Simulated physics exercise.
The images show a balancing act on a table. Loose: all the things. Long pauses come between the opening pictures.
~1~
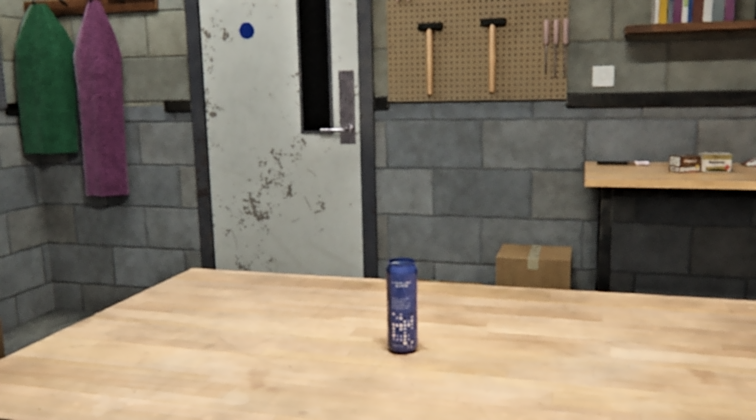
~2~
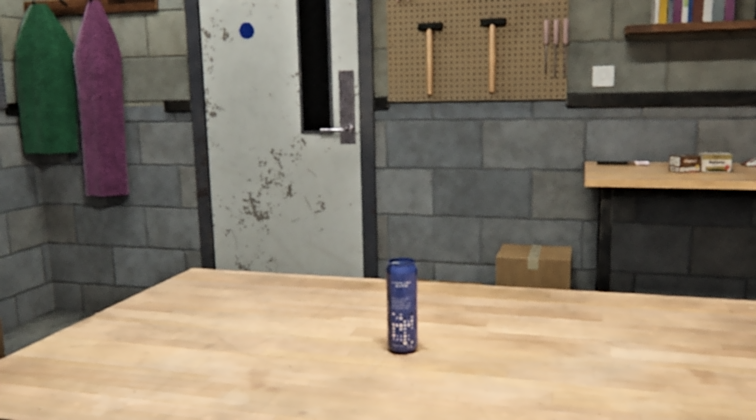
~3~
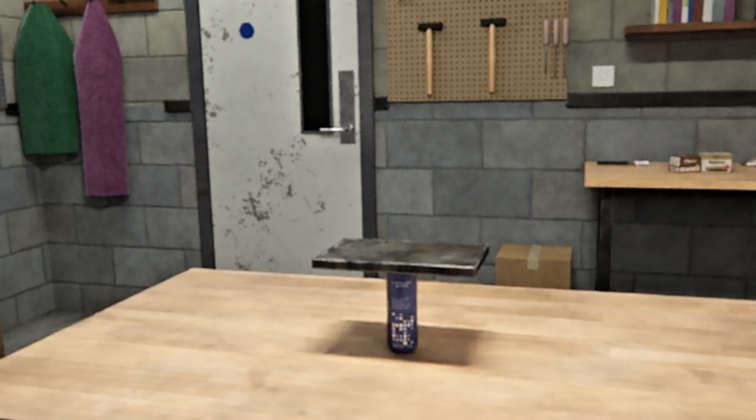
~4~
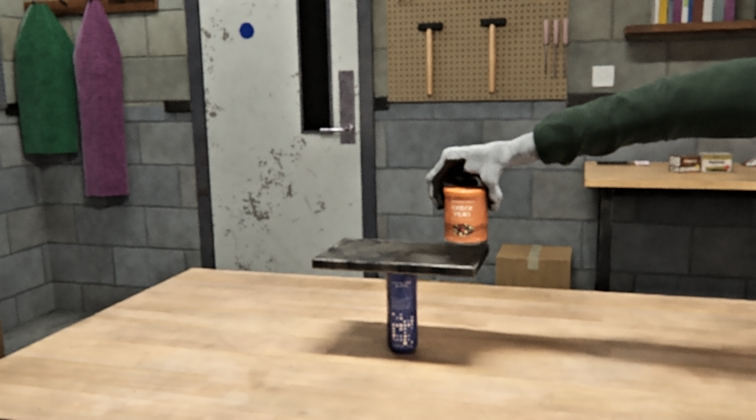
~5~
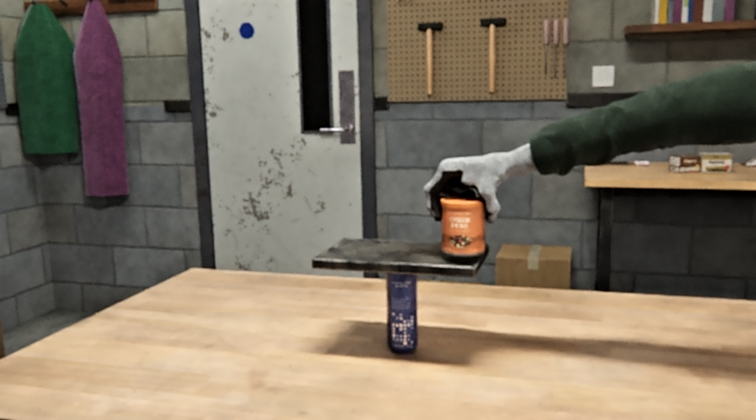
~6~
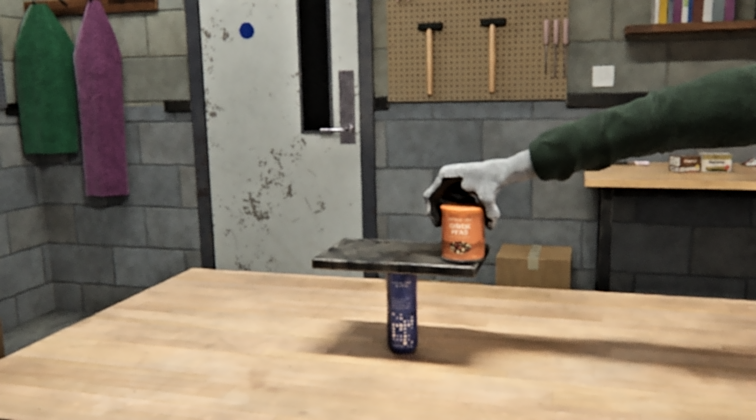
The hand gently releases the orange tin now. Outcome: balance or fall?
Fall.
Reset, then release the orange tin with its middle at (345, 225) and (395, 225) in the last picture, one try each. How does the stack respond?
First, it comes apart; second, it stays up.
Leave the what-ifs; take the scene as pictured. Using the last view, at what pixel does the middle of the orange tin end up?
End position in the final view: Approximately (533, 358).
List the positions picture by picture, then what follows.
In the first frame, the last thing is not in view yet; blue can (402, 306).
In the second frame, the last thing is not in view yet; blue can (402, 306).
In the third frame, the last thing is not in view yet; blue can (402, 306).
In the fourth frame, still above its spot; orange tin (466, 215); blue can (402, 306).
In the fifth frame, still above its spot; orange tin (463, 226); blue can (402, 306).
In the sixth frame, in place under the hand; orange tin (463, 232); blue can (402, 306).
Then, 0.30 s past the last view, orange tin now fallen; black lid rocked 41° from its first pose.
Then, 0.50 s past the last view, black lid now fallen.
Then, 0.80 s past the last view, things are still on the move.
Finally, fallen, orange tin and black lid; blue can still in place. Final places as the last picture's camera would see them, orange tin near (533, 357). The stack comes apart.
